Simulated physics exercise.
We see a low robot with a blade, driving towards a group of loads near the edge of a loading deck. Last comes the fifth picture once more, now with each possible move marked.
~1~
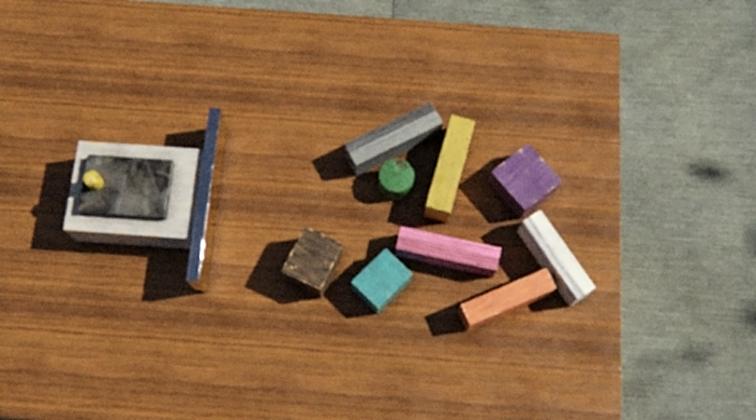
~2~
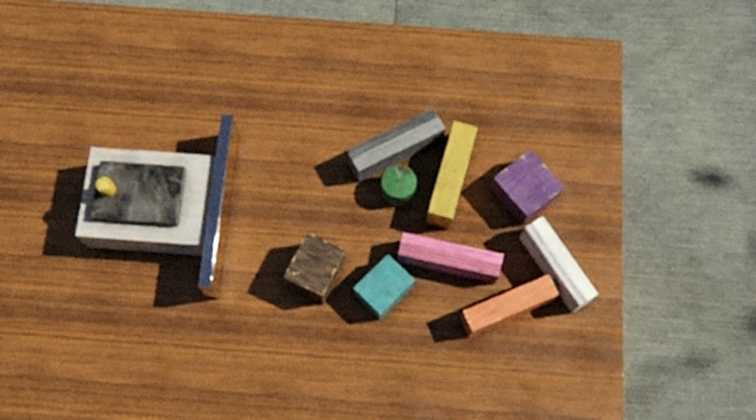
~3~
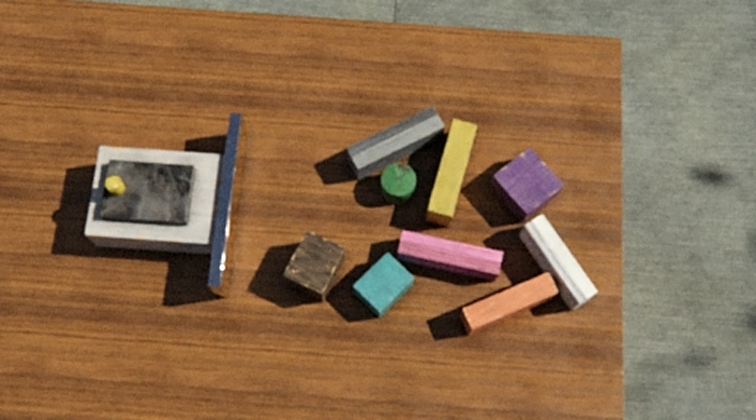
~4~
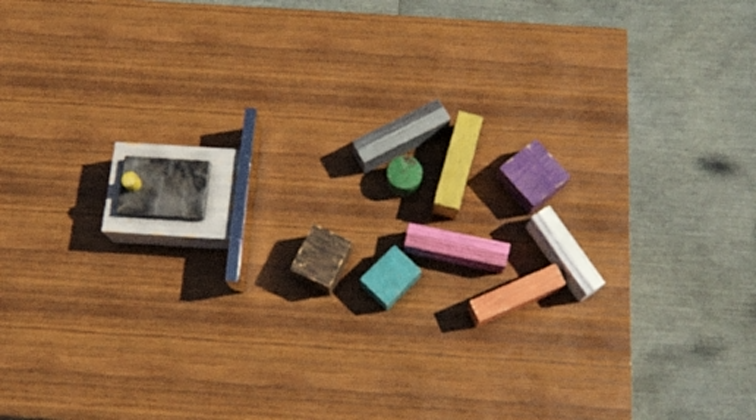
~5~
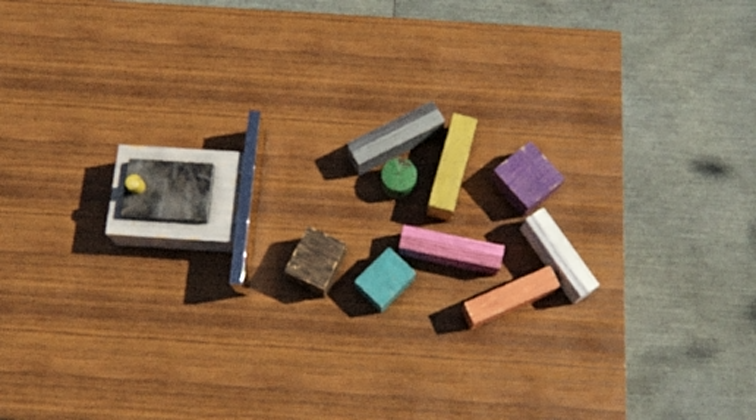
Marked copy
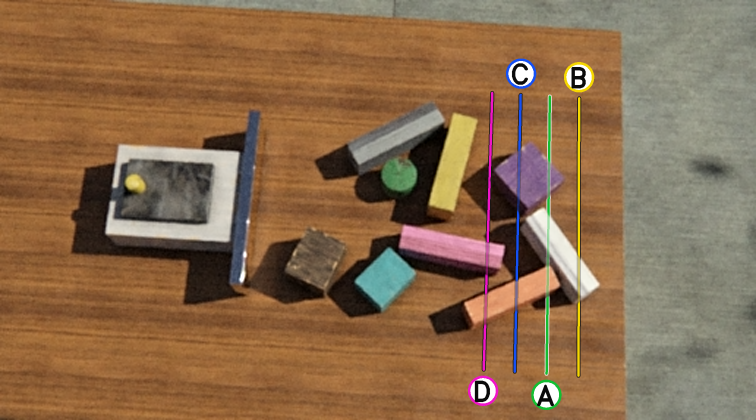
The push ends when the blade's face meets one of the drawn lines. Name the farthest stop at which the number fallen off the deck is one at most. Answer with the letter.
Line C.
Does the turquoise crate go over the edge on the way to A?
No.
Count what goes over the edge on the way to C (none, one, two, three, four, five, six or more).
By then, one.
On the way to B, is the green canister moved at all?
Yes.
On the copy, A at (548, 229); B at (579, 231); C at (518, 227); D at (488, 225).
On C. First, robot (274, 197); grey stick (404, 137); turquoise crate (409, 284).
Then, robot (372, 203); white stick (600, 255); purple crate (540, 180).
Finally, robot (448, 208); white stick over the edge; pink stick (612, 254); one fallen.
By contrast, A drops three; B drops three; D is within the limit but short.
